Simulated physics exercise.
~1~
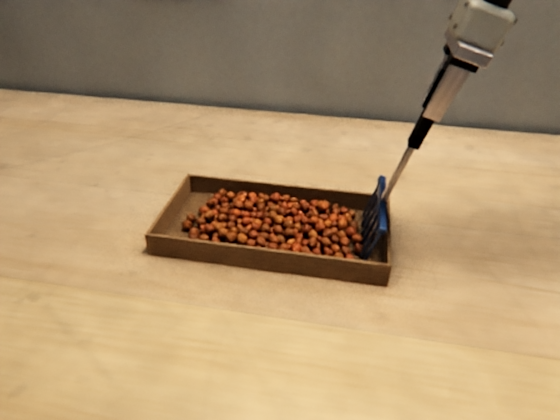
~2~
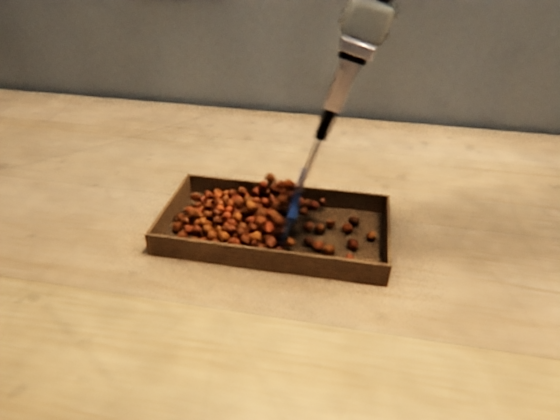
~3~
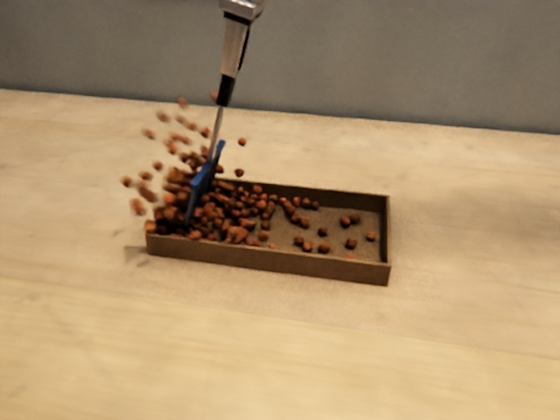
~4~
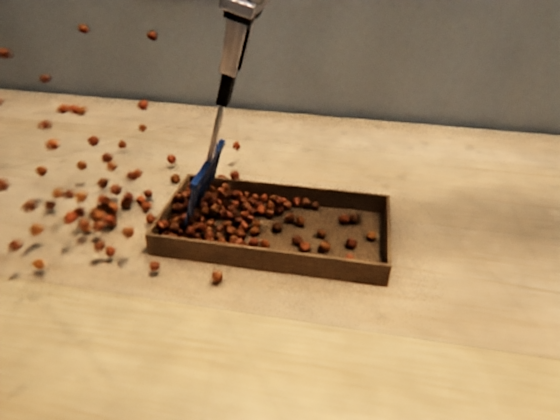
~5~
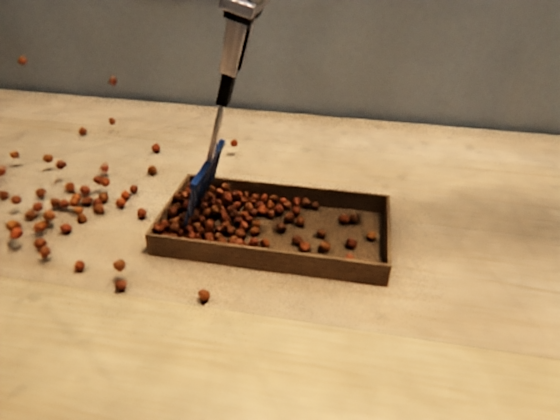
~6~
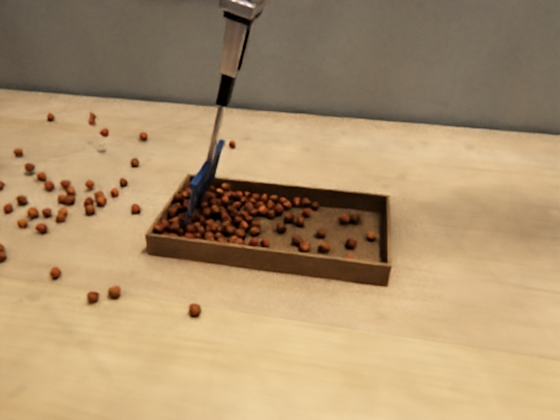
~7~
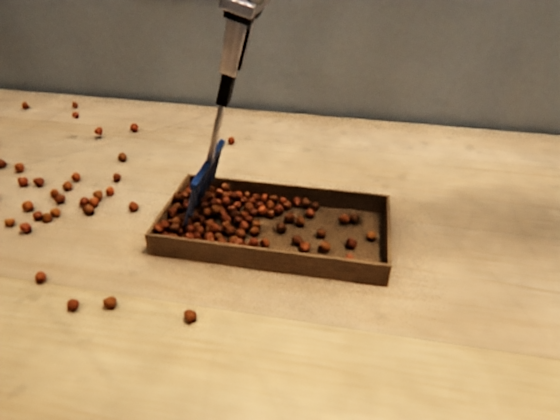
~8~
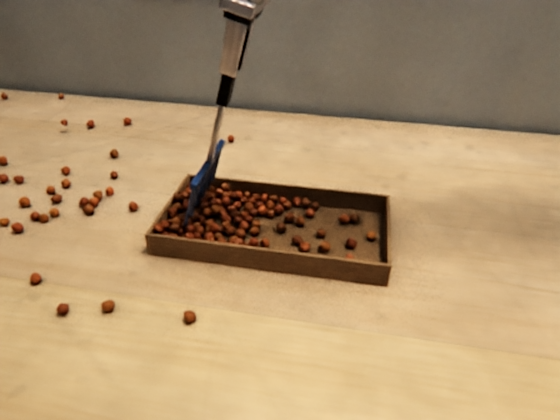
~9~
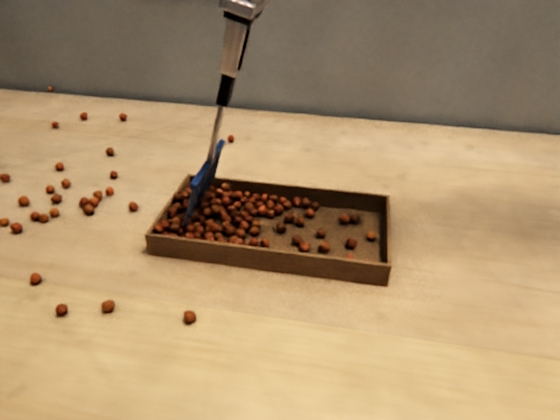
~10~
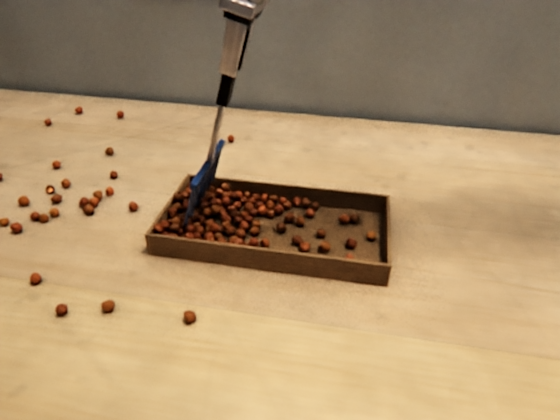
A shallow brown tray full of reddish-brown hazelnuts sits on a pale wooden table against a grey wall, seen from slightly above by a still camera. A robot arm reaches in from the top, holding a blue fork at the tray's right end. The fork sweeps left through the nuts, heaping them up and leaving a few scattered behind. It stops abruptly near the left end, and many nuts fly over the edge. They scatter and roll across the table to the left, while most remain in the tray around the motionless fork.
